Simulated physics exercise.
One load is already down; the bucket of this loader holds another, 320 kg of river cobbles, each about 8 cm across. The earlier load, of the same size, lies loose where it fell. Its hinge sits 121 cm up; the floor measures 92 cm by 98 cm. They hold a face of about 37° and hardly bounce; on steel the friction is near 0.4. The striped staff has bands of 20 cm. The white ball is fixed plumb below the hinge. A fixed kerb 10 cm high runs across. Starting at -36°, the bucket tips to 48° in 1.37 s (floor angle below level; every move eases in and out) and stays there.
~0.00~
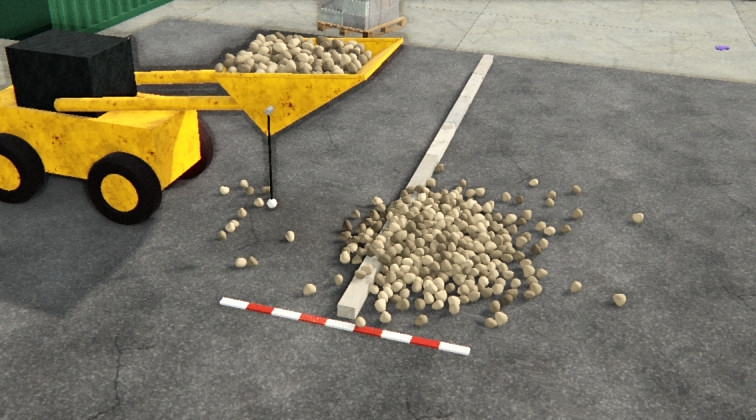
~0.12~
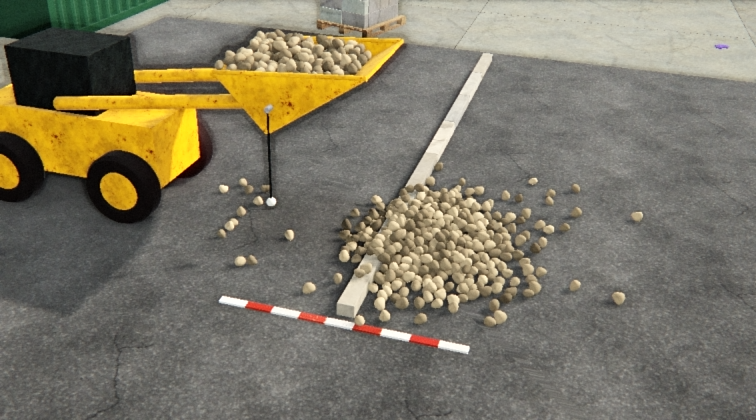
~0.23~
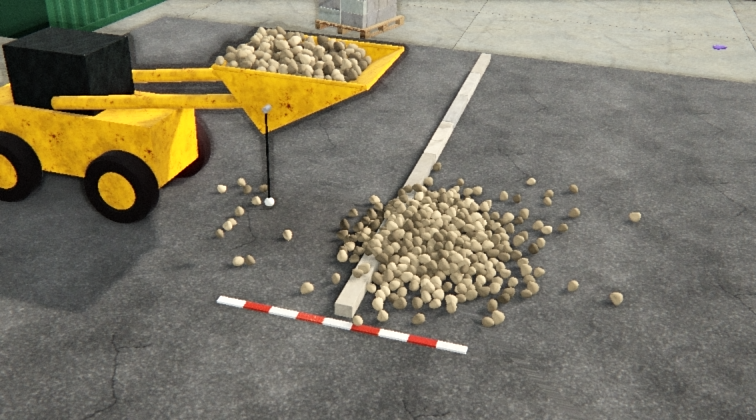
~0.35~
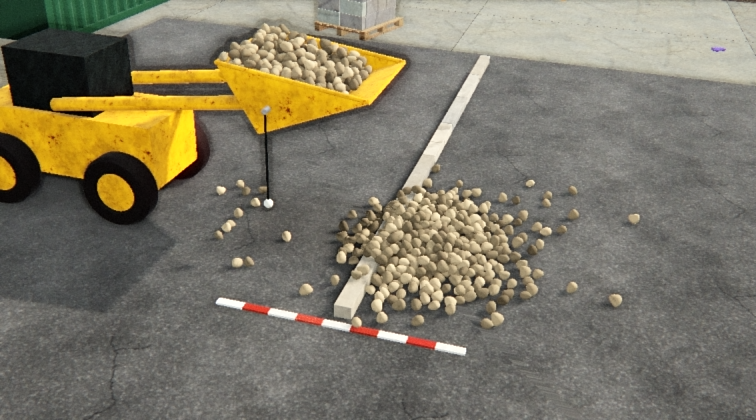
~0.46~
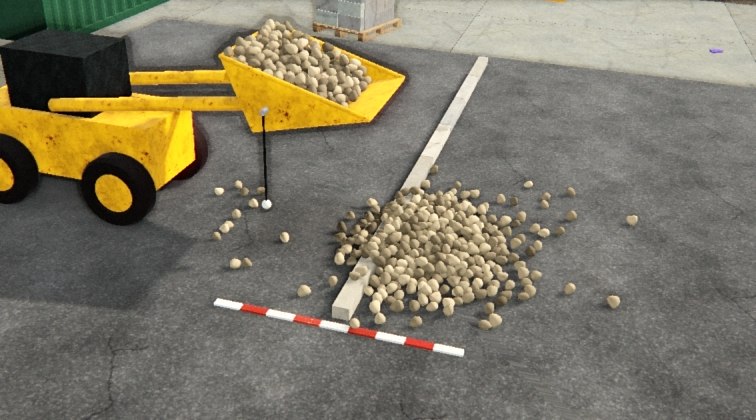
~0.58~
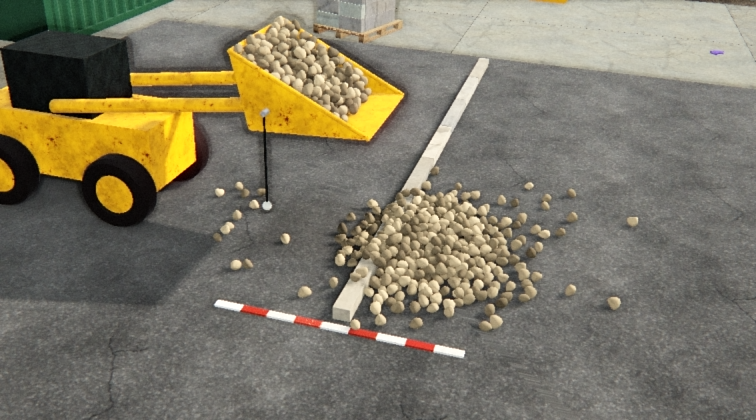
We see a yellow loader holding a bucket of pale, rounded stones beside a heap of similar stones strewn across a kerb; the bucket gradually tilts forward, its front lip lowering while the stones inside shift slightly.
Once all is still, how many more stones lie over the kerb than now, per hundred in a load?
Close to 30 parts in a hundred.
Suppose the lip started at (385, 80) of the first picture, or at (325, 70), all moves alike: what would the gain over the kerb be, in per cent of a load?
Near 55 per cent from the first place, 5 from the second.
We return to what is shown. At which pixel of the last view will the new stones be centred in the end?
Near (370, 225).
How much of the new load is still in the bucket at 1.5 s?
It holds some 25 per cent.
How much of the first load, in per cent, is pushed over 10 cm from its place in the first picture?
About 5 per cent.
After 1.0 s the floor is at 35°; in per cent of one load, 97 in the bucket, 17 on this side of the kerb, 86 over the kerb; the foremost stones are at (576, 243).
After 1.5 s the floor is at 48°; in per cent of one load, 27 in the bucket, 79 on this side of the kerb, 95 over the kerb; the foremost stones are at (576, 243).
After 1.8 s the floor is at 48°; in per cent of one load, 0 in the bucket, 87 on this side of the kerb, 114 over the kerb; the foremost stones are at (576, 243).
After 4.4 s the floor is at 48°; in per cent of one load, 0 in the bucket, 85 on this side of the kerb, 116 over the kerb; the foremost stones are at (576, 243). Net gain over the kerb, 30.
